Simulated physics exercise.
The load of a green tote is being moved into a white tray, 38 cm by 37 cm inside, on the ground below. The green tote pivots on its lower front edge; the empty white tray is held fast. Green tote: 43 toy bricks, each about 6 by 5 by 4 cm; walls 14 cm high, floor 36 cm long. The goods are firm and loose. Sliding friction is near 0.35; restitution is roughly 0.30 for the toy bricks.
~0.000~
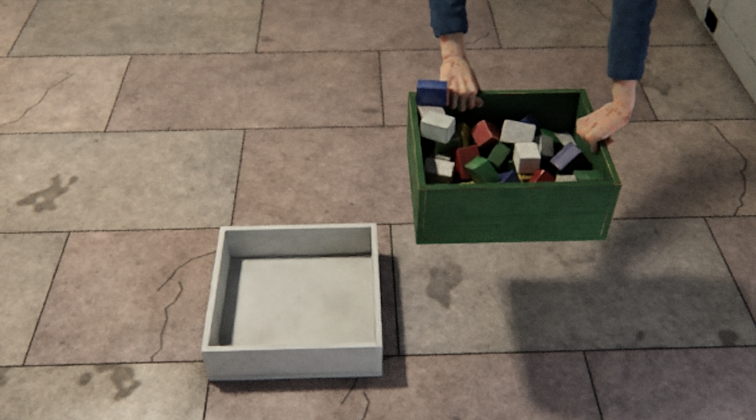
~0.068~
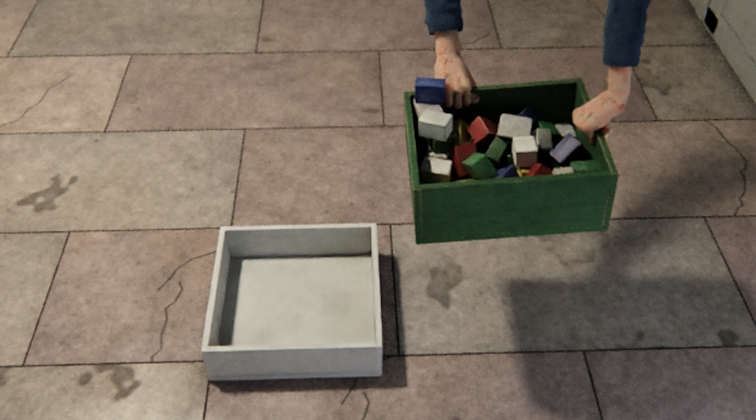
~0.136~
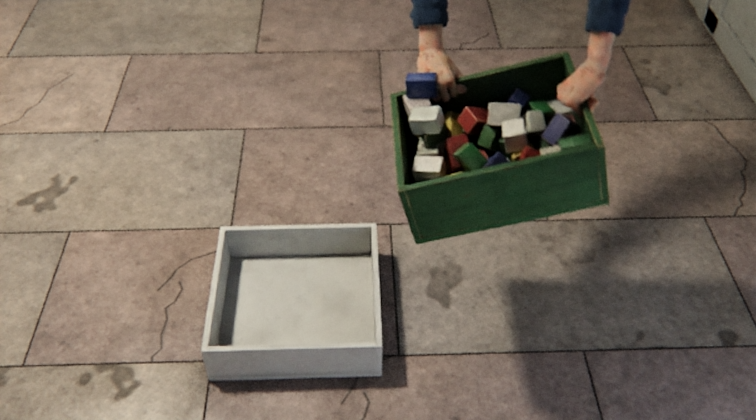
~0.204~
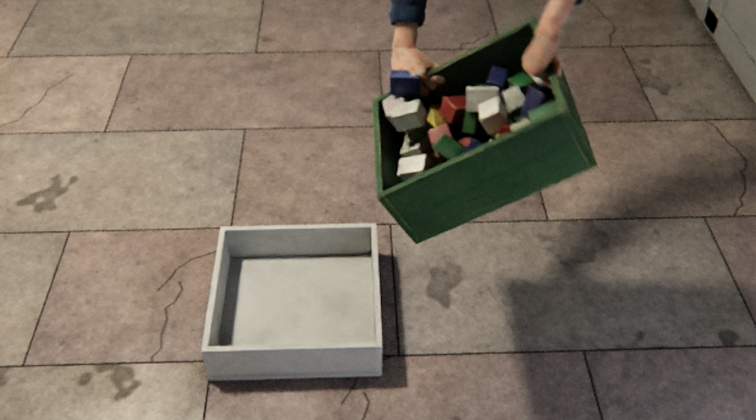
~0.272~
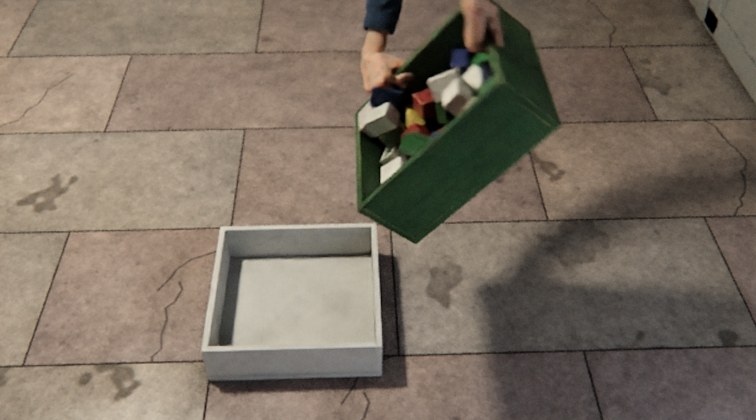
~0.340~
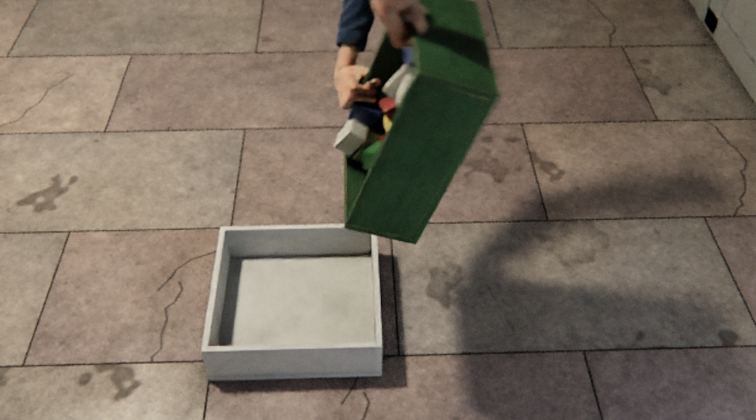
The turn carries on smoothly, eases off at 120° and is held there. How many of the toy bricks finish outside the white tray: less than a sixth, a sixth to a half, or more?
Between a sixth and a half of the toy bricks end outside the white tray.
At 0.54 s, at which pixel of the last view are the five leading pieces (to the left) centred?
Near (259, 188).
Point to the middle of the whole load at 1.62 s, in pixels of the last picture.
Near (253, 312).
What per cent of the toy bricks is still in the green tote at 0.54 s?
Some 60 per cent.
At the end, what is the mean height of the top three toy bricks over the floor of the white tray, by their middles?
About 8 cm.
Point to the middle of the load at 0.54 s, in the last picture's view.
Near (310, 177).
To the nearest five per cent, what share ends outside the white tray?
About 30 per cent.
After 0.54 s, tilt 116°; 25 still in the green tote and 18 in the air.
After 0.80 s, tilt 120°; 3 still in the green tote, 19 in the white tray, 10 outside the white tray and 11 in the air.
After 1.16 s, tilt 120°; 31 in the white tray and 12 outside the white tray.
Final count (at 1.62 s), 31 in the white tray and 12 outside the white tray. Asked share, 12 of 43, 28 per cent.
